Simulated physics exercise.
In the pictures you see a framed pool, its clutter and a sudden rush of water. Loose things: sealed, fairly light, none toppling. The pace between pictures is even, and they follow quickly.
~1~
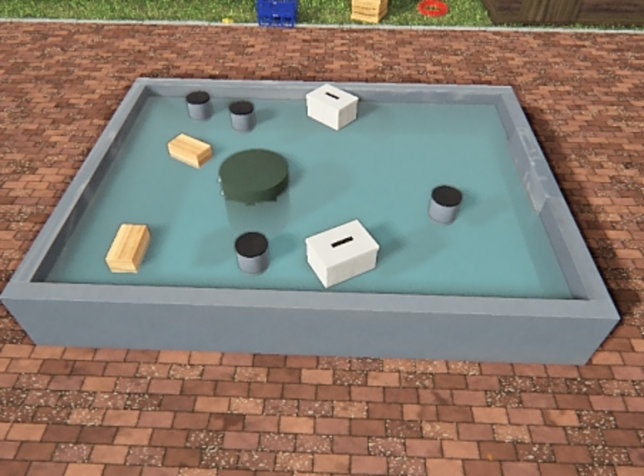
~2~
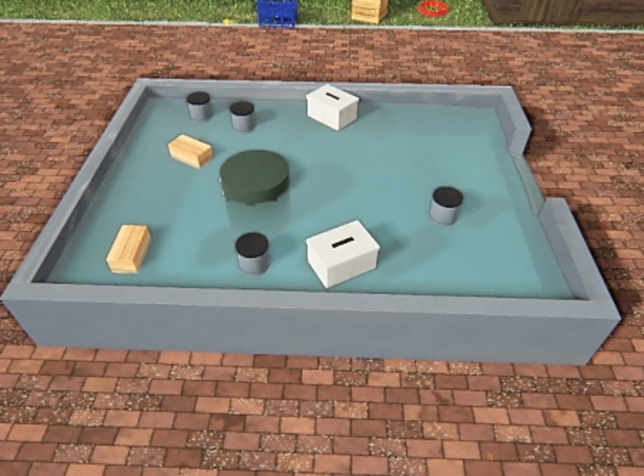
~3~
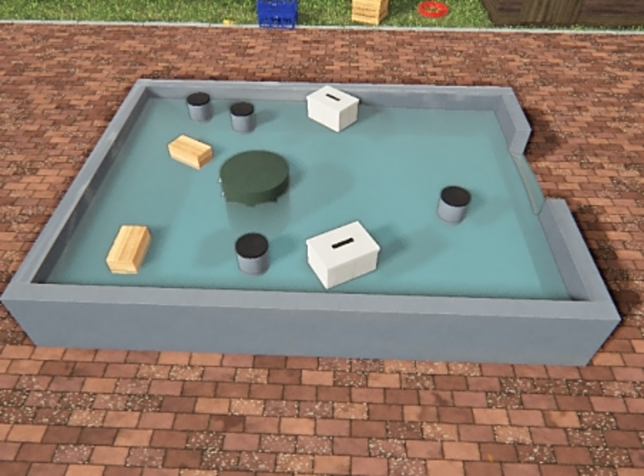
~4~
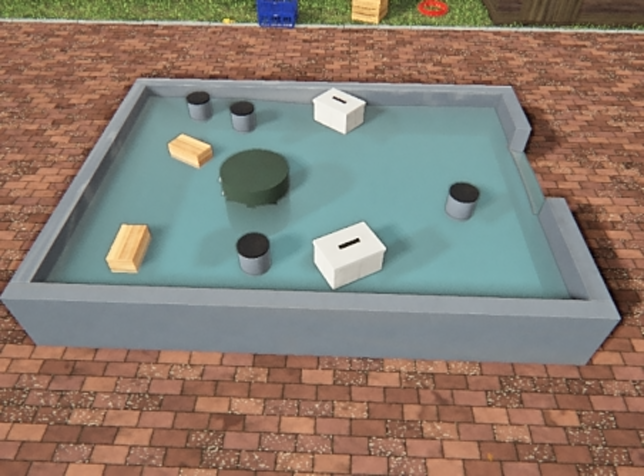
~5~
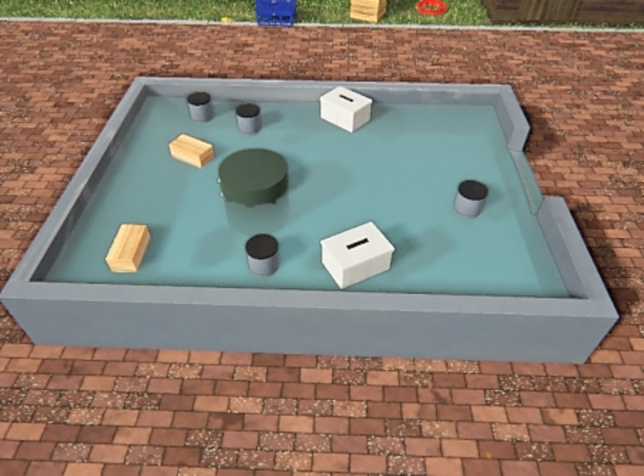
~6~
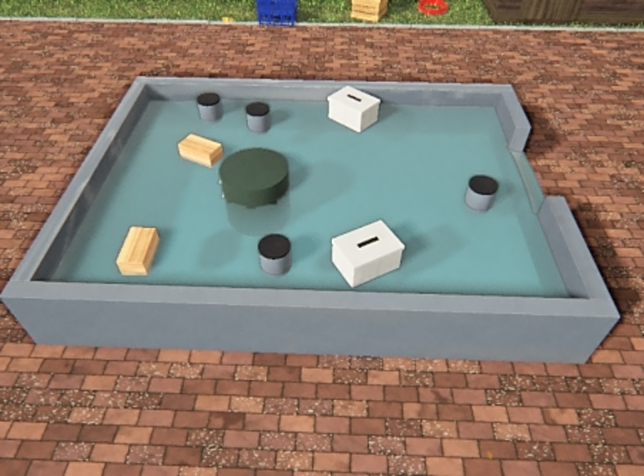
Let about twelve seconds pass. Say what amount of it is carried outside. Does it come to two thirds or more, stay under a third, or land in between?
The result is a small share, below a third.
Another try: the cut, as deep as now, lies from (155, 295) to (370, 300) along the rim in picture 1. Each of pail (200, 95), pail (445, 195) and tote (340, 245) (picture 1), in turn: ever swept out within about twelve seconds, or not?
Per object, as asked: Not flushed / flushed / flushed.
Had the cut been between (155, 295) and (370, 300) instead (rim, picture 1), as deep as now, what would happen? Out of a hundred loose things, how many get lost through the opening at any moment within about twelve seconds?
Roughly 50 in a hundred.
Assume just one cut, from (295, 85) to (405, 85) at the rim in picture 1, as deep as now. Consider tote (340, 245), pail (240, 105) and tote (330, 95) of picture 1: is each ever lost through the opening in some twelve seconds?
Answer, item by item: Not lost, lost, lost.
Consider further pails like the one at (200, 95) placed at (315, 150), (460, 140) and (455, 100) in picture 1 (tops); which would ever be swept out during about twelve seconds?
Taking them in turn: Held back, flushed away and flushed away.
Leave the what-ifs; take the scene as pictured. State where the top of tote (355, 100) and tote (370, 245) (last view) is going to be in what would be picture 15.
Roughly (392, 107) and (408, 243).
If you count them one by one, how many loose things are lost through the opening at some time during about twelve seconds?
It comes out at 1.
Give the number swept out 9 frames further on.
That makes 1.
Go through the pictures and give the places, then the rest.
In the first picture, a pail at (447, 195) floats; a tote at (332, 97), afloat; 0 of 8 have shifted.
In the second picture, a pail at (448, 196) floats; a tote at (333, 97), afloat; 0 of 8 have shifted.
In the third picture, a pail at (456, 196), afloat, close to its start; a tote at (333, 98), afloat; 1 of 8 have shifted.
In the fourth picture, a pail at (464, 192), afloat, close to its start; a tote at (339, 101) floats, close to its start; 2 of 8 have shifted.
In the fifth picture, a pail at (473, 189), afloat, close to its start; a tote at (346, 99), afloat, close to its start; 5 of 8 have shifted.
In the sixth picture, a pail at (484, 184) floats, a stride from its start; a tote at (354, 99), afloat, close to its start; 8 of 8 have shifted.
A moment on, 0 of 8 are out; 8 afloat.
Next, 1 of 8 are out; 7 afloat.
Later, 1 of 8 are out; 7 afloat.
In the end, 1 of 8 are out; 7 afloat.
